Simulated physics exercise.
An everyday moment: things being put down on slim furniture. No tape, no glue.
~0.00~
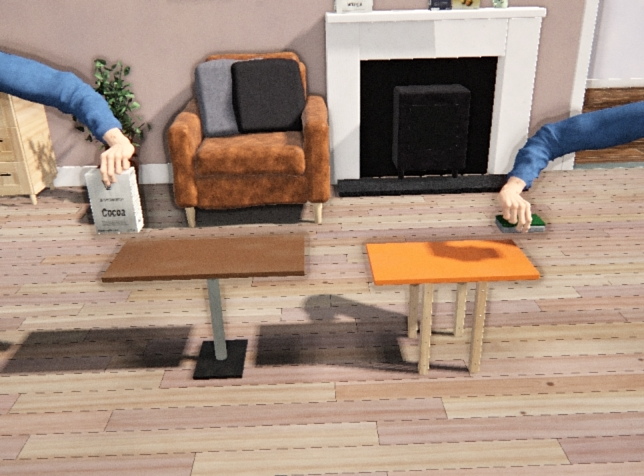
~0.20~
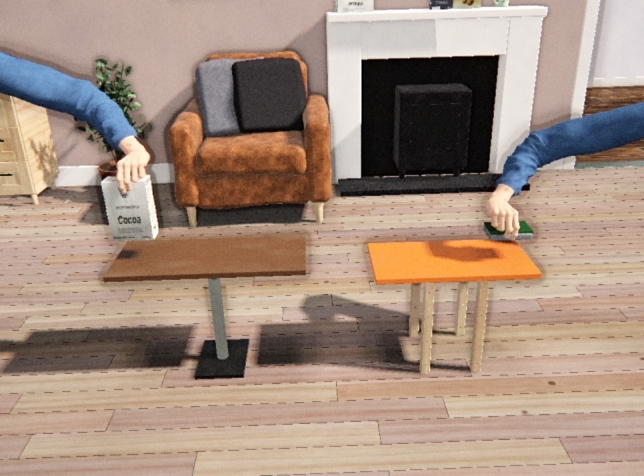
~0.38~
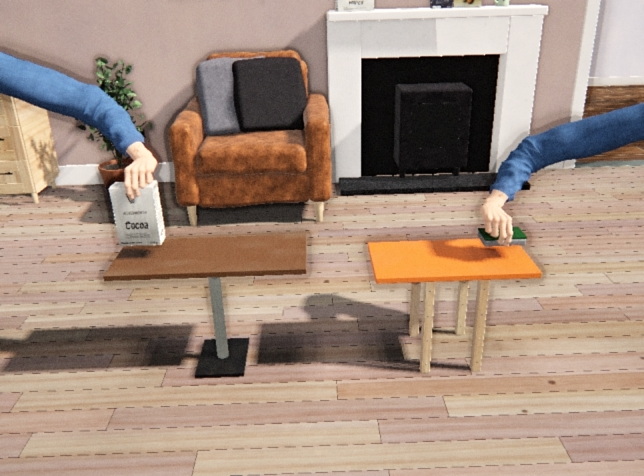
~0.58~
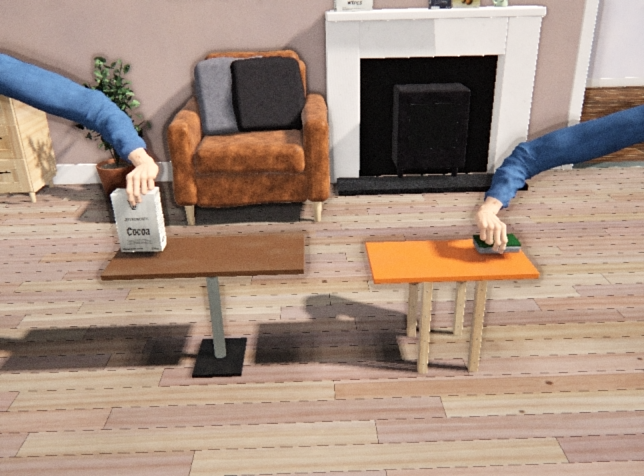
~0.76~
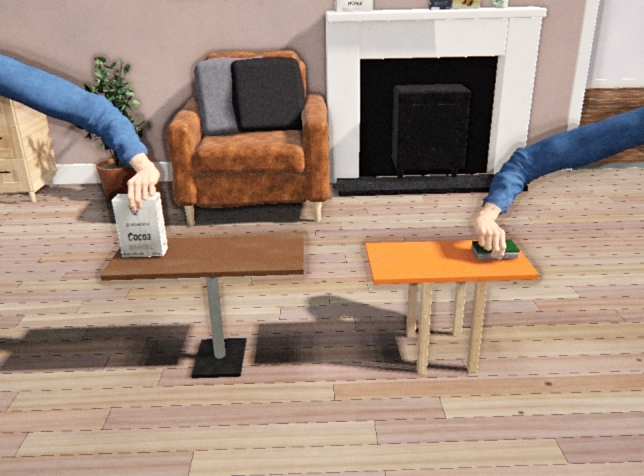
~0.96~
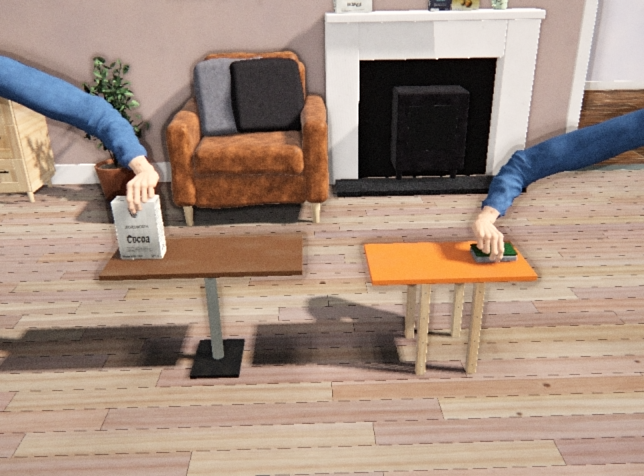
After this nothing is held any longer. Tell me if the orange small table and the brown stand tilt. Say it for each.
The orange small table holds firm, the brown stand holds firm.
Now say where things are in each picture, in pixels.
The first frame shows still on the way; orange small table (448, 261); brown stand (210, 258); left packet (115, 201).
The second frame shows still on the way; brown stand (211, 257); right sponge (508, 231).
The third frame shows still on the way; orange small table (449, 259); left packet (138, 214).
The fourth frame shows still on the way; brown stand (209, 256); right sponge (496, 244).
The fifth frame shows still on the way; orange small table (447, 261); left packet (141, 225).
The sixth frame shows in place, still held; orange small table (445, 262); brown stand (208, 257); right sponge (493, 253).
After 1.40 s, orange small table at rest near (445, 262); brown stand at rest near (208, 257).
At rest (2.8 s), the orange small table stays flat on its feet, near (445, 262); the brown stand stays flat on its feet, near (207, 257).
